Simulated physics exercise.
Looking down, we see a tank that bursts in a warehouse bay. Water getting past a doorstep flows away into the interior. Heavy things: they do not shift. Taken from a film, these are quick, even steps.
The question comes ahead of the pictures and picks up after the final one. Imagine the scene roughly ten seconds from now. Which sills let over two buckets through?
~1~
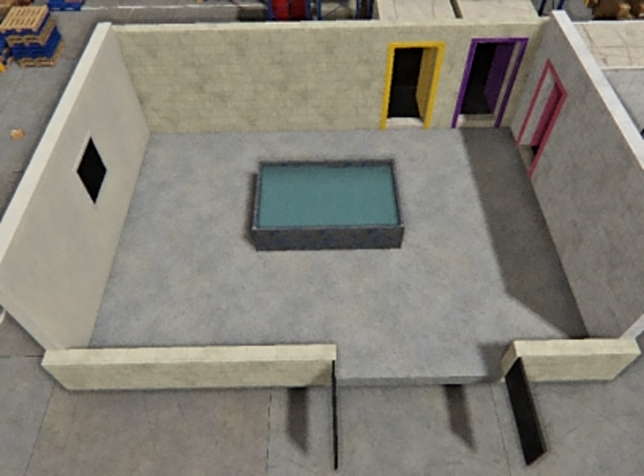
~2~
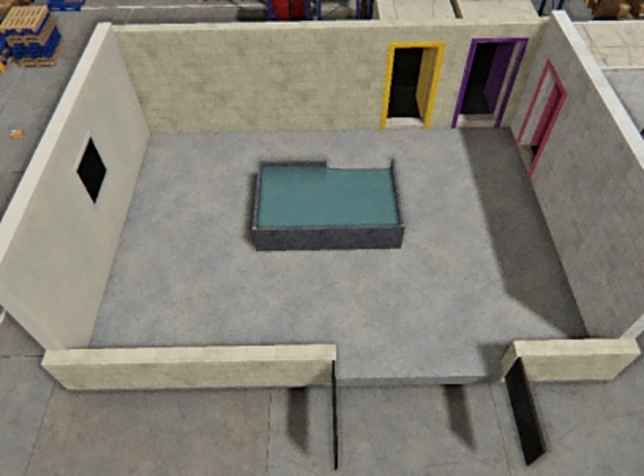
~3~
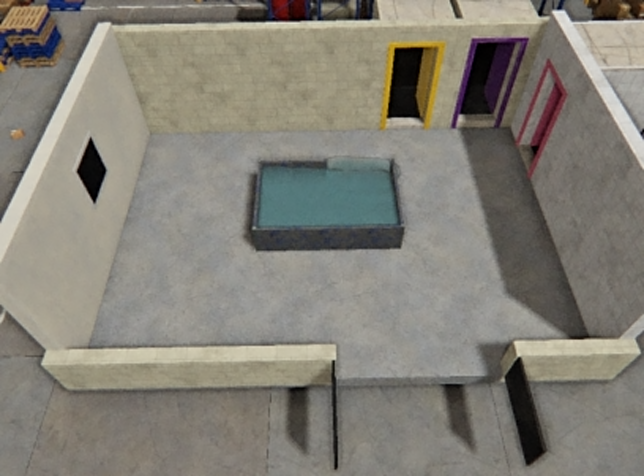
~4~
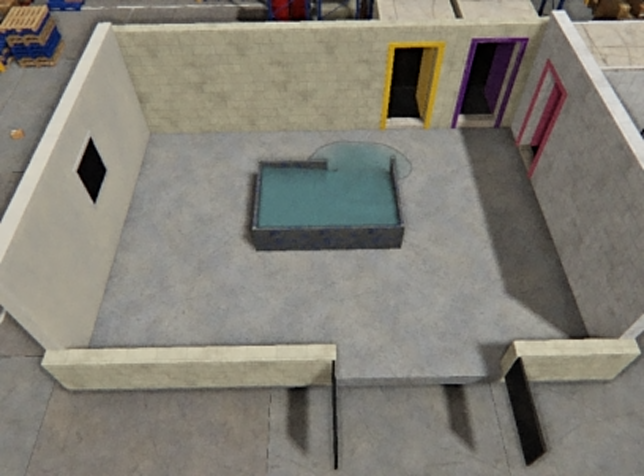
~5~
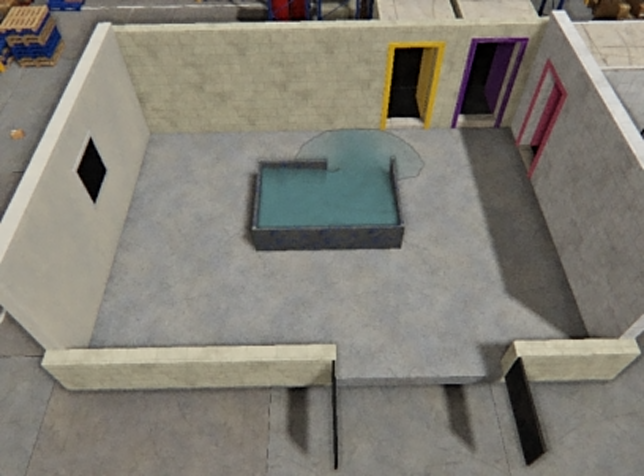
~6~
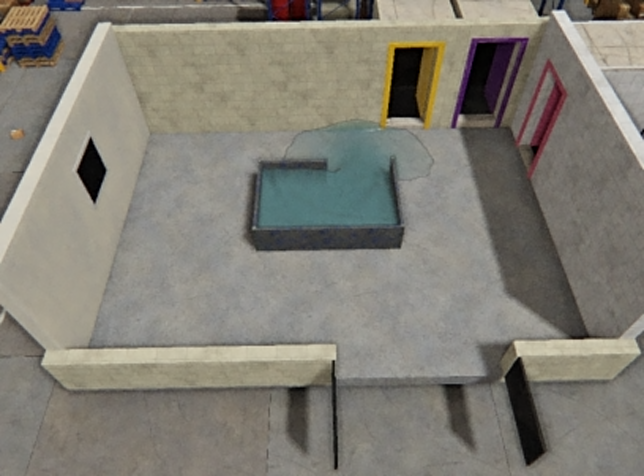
In the end pink door: Over two buckets; yellow door: Over two buckets; purple door: Two buckets at most.
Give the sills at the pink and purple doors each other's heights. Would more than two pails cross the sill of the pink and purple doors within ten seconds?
Well, the pink door copes, while the purple door is swamped.
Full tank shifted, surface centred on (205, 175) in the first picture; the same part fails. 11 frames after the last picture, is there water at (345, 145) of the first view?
Outcome at that point: Waterlogged.
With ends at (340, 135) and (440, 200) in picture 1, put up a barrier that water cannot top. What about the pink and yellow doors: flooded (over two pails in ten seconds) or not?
I'd say the pink door falls short and the yellow door falls short.
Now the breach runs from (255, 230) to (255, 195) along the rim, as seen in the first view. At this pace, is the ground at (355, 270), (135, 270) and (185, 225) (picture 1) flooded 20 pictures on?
Going through them one by one, I'd say high and dry, then waterlogged, then waterlogged.
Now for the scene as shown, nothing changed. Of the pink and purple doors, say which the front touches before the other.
The purple one.
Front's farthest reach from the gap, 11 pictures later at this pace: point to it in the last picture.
The front should reach about (181, 135).
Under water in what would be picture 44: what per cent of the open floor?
I reckon around 70 %.
A moment on, water covers 10 % of the floor; the pink door not reached, the yellow door under two buckets in, the purple door not reached.
Next, water covers 20 % of the floor; the pink door not reached, the yellow door over two buckets in, the purple door wet at the sill, nothing in.
Then, water covers 40 % of the floor; the pink door over two buckets in, the yellow door far over two buckets in, the purple door wet at the sill, nothing in.
Later, water covers 70 % of the floor; the pink door far over two buckets in, the yellow door far over two buckets in, the purple door under two buckets in.
In the end, water covers 95 % of the floor; the pink door far over two buckets in, the yellow door far over two buckets in, the purple door under two buckets in.
